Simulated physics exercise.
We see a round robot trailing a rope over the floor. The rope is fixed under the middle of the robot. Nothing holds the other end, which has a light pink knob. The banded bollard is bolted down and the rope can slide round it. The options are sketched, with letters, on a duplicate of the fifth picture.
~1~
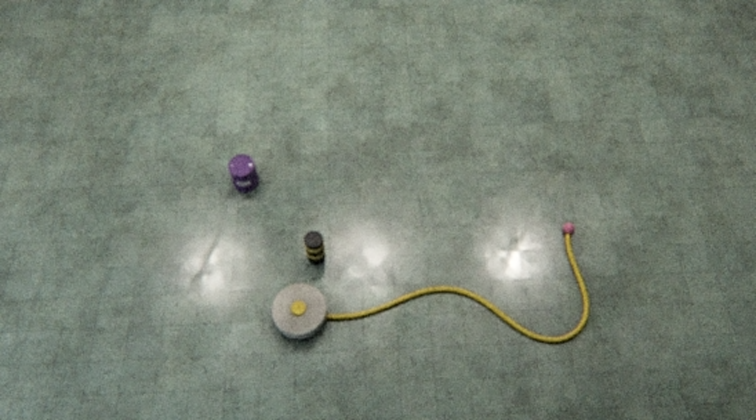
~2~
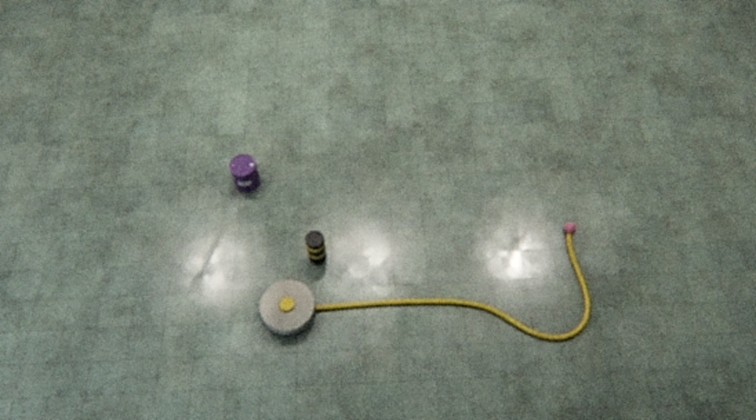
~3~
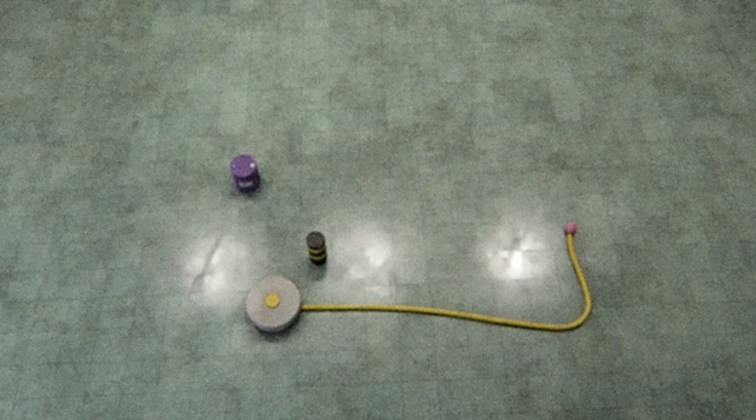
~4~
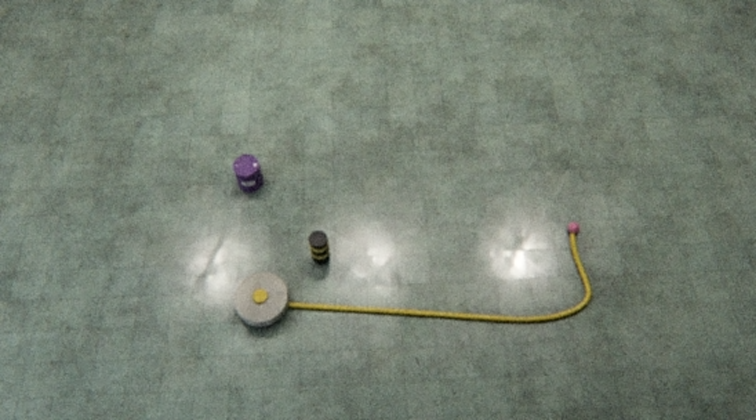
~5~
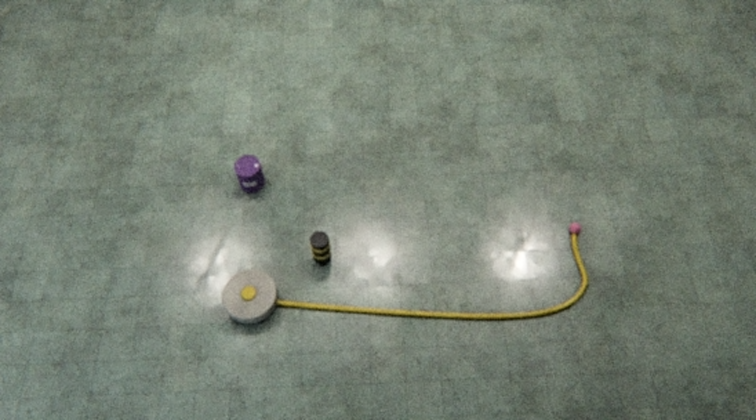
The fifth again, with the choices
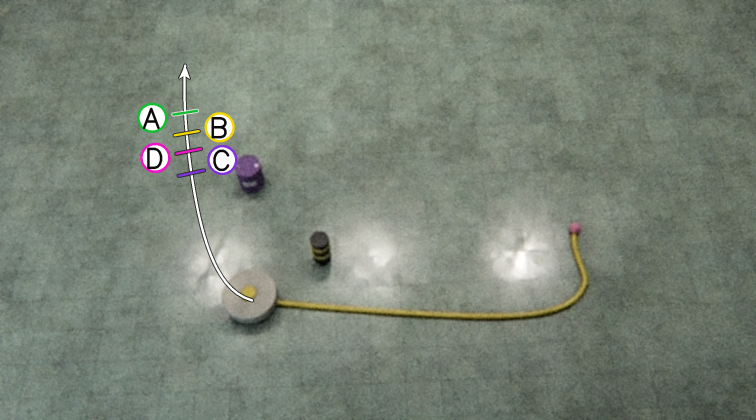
A round robot slides slowly left past a bollard, pulling its curved yellow rope straighter behind it.
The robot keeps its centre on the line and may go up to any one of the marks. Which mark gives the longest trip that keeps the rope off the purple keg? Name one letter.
It can go as far as B.
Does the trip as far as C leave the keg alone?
Yes.
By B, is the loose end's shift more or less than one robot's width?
More.
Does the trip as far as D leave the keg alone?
Yes.
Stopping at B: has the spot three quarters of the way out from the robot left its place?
Yes.
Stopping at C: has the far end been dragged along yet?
Yes.
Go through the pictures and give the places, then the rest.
The first frame shows robot (300, 312); free end (569, 228); purple keg (244, 174).
The second frame shows robot (288, 308); purple keg (245, 173).
The third frame shows robot (274, 304); free end (571, 228).
The fourth frame shows robot (262, 300); bollard (320, 248).
The fifth frame shows robot (250, 297); purple keg (250, 174); bollard (321, 248); free end (575, 228).
On the marked copy, A at (185, 113); B at (187, 133); C at (191, 173); D at (189, 151); the route from (252, 300) via (192, 176) to (185, 66).
With B. Early on, robot (205, 242), middle of the rope (397, 298), free end (574, 244).
Further on, robot (191, 178), middle of the rope (348, 271), free end (543, 265).
At the end, robot (185, 128), middle of the rope (300, 251), free end (489, 272); only the bollard has been touched, if anything.
As for the rest, A brings the rope against the keg; C is safe but short; D is safe but short.
